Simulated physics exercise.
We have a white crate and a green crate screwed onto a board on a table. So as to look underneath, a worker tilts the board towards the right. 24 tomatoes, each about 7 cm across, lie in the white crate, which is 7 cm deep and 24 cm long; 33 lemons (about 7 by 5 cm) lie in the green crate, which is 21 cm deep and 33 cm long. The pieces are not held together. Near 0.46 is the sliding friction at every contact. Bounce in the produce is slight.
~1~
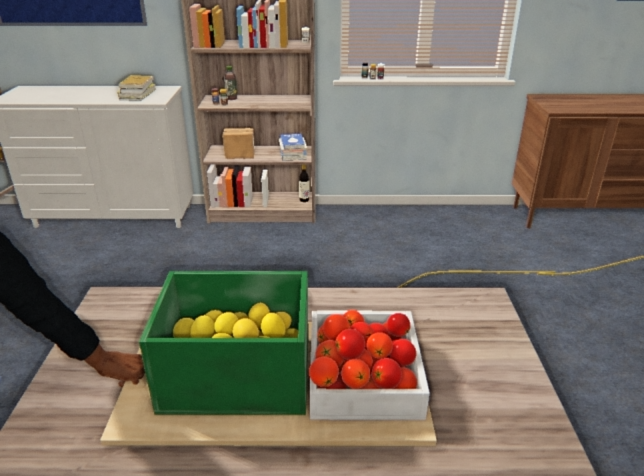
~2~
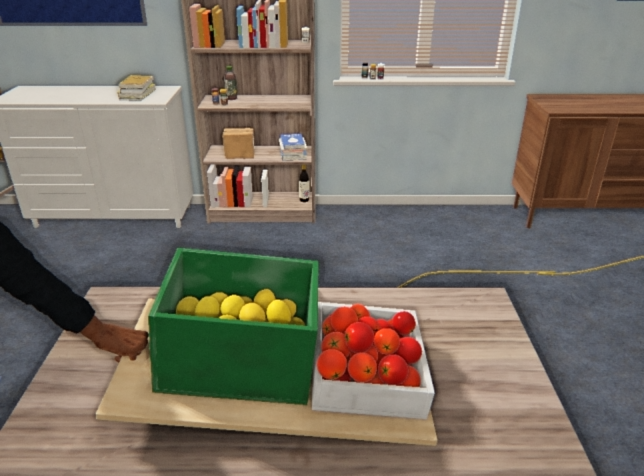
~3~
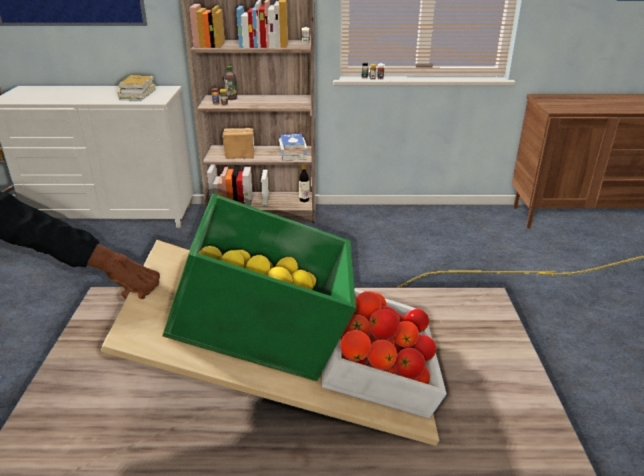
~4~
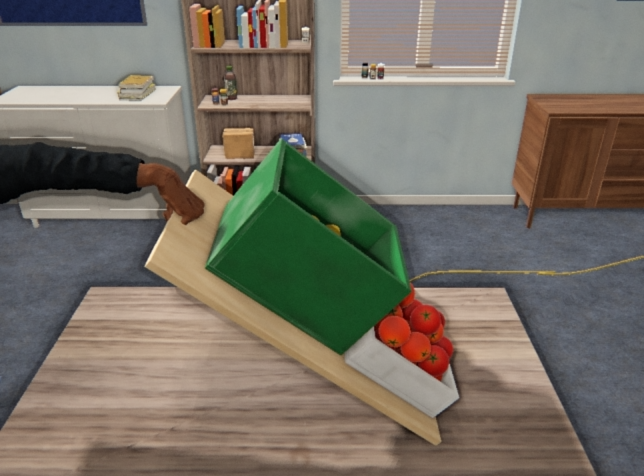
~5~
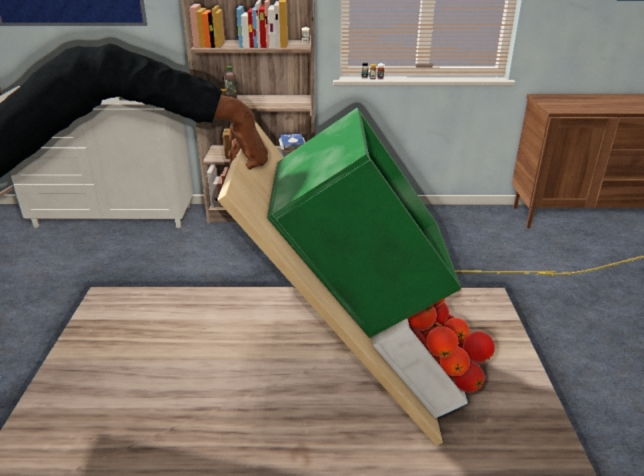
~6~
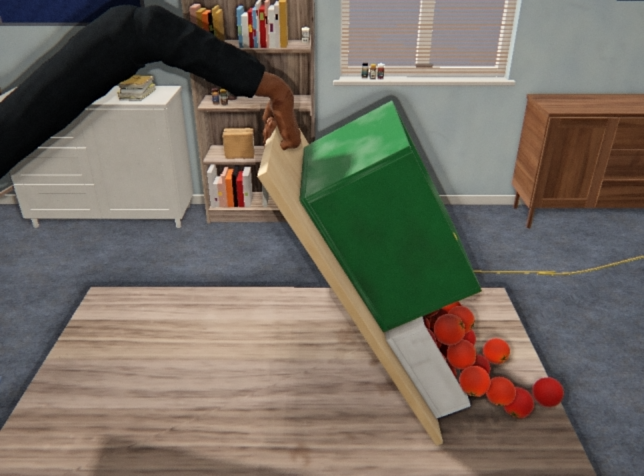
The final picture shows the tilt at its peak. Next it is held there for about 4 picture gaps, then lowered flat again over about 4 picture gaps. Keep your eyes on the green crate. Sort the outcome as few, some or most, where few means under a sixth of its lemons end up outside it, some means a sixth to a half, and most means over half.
Few.
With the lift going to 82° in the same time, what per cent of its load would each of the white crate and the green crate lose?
In that case white crate 60 %, green crate 40 %.
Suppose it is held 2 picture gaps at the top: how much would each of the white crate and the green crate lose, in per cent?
With that change, white crate sheds 50 percent and green crate sheds 0 percent.
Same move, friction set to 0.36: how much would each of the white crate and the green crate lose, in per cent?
That would cost the white crate 50 and the green crate 0 per cent of the load.
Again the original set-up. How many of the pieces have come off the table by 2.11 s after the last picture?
Piece count: About 6.
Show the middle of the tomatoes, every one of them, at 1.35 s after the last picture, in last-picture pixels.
Their middle is around (482, 378).
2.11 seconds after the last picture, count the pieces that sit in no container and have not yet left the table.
I'd guess near 8.
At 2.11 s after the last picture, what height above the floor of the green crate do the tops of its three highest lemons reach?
It comes to close to 17 centimetres.
Then, 0.34 s after the last picture, tilt 61°; the white crate is down by 14 of 24 and the green crate has all 33.
Then, 0.76 s after the last picture, tilt 61°; the white crate is down by 14 of 24 and the green crate has all 33.
Then, 1.35 s after the last picture, tilt 7°; the white crate is down by 14 of 24 and the green crate has all 33.
When it is over (2.11 s after the last picture), the white crate is down by 14 of 24 and the green crate has all 33. Asked share, 0 of 33, 0 per cent.
